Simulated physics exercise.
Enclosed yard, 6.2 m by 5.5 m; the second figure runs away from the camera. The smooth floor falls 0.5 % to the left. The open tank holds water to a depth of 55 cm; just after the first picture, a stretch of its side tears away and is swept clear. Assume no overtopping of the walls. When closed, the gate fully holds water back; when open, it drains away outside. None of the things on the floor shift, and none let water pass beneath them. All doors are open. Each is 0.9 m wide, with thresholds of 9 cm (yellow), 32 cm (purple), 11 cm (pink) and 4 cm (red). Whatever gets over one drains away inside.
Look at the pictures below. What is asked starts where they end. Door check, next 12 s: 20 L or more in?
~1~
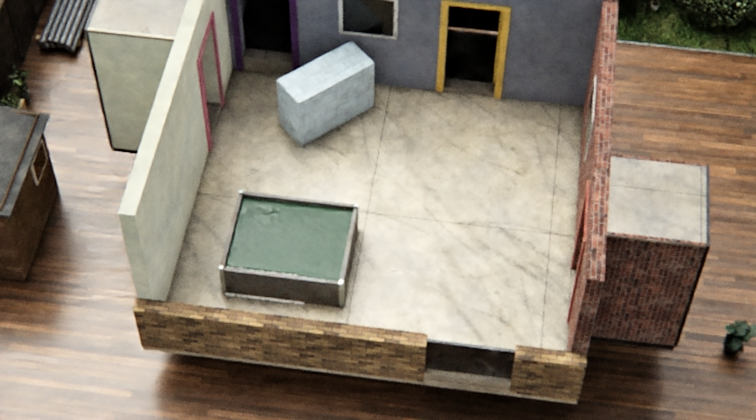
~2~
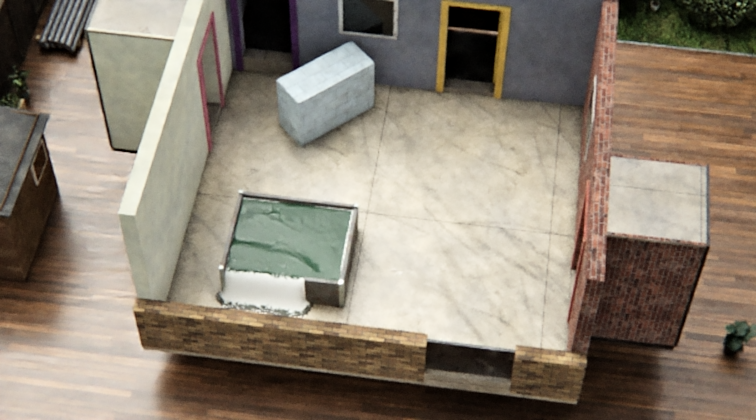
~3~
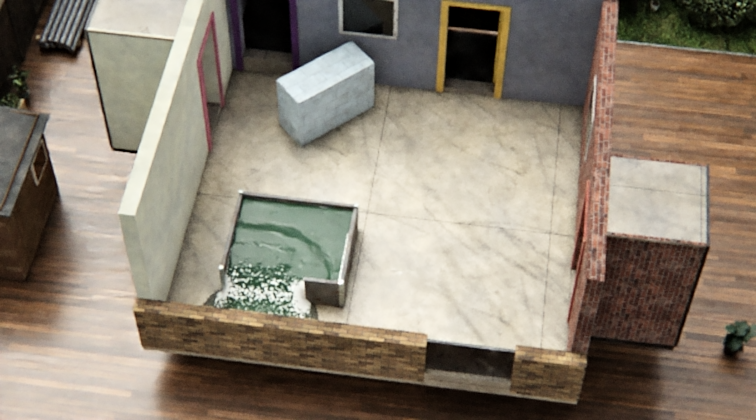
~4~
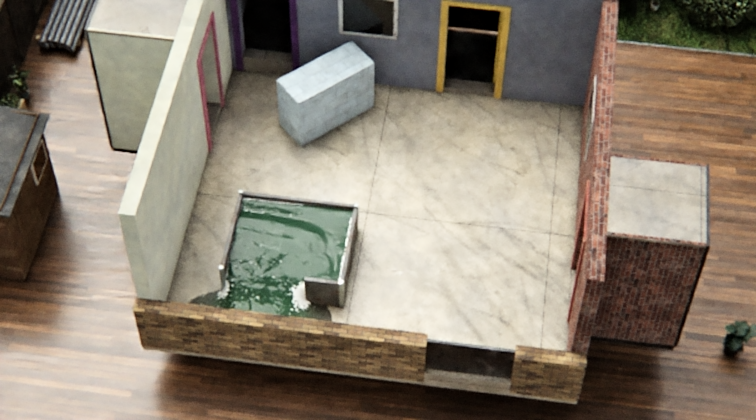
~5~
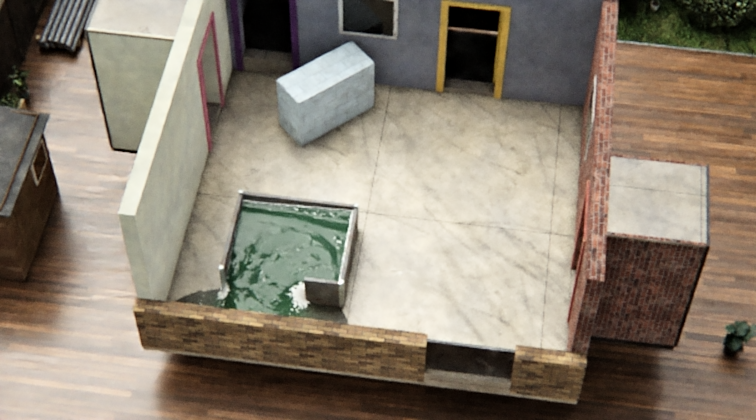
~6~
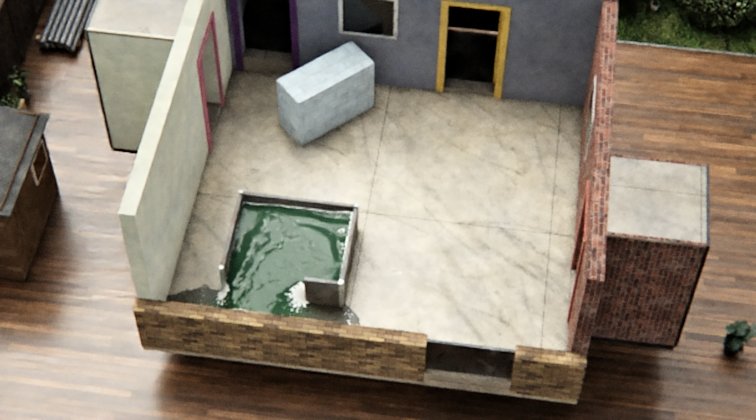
Yellow door no, purple door no, pink door no, red door yes.
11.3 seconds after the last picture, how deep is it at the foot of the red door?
Reading: Close to 2.5 cm.
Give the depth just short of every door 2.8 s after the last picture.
Yellow 0 cm, purple 19 cm, pink 7 cm, red 10 cm.
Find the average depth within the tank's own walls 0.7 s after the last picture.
About 30 cm.
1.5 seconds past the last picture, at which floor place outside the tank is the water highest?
It's at about (160, 327) in the last picture.
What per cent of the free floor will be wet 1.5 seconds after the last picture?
Roughly 35 % of the floor is wet.
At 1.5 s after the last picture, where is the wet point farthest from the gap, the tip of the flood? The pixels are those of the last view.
That would be close to (534, 373).
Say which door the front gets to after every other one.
The yellow door is last.
Then, 0.7 s after the last picture water covers 15 % of the floor and is deepest (52 cm) near (160, 327); yellow door not reached, purple door not reached, pink door not reached, red door not reached.
Then, 1.5 s after the last picture water covers 35 % of the floor and is deepest (35 cm) near (160, 327); yellow door not reached, purple door not reached, pink door not reached, red door not reached.
Then, 2.8 s after the last picture water covers 50 % of the floor and is deepest (22 cm) near (232, 74); yellow door not reached, purple door 19 cm at the sill, 0 L in, pink door 7 cm at the sill, 0 L in, red door 10 cm at the sill, 16 L in.
Then, 6.3 s after the last picture water covers 75 % of the floor and is deepest (14 cm) near (232, 74); yellow door 2 cm at the sill, 0 L in, purple door 12 cm at the sill, 0 L in, pink door 9 cm at the sill, 0 L in, red door 5 cm at the sill, 43 L in.
Then, 11.3 s after the last picture water covers 95 % of the floor and is deepest (8 cm) near (330, 189); yellow door 3 cm at the sill, 0 L in, purple door 7 cm at the sill, 0 L in, pink door 7 cm at the sill, 1 L in, red door 2 cm at the sill, 45 L in.
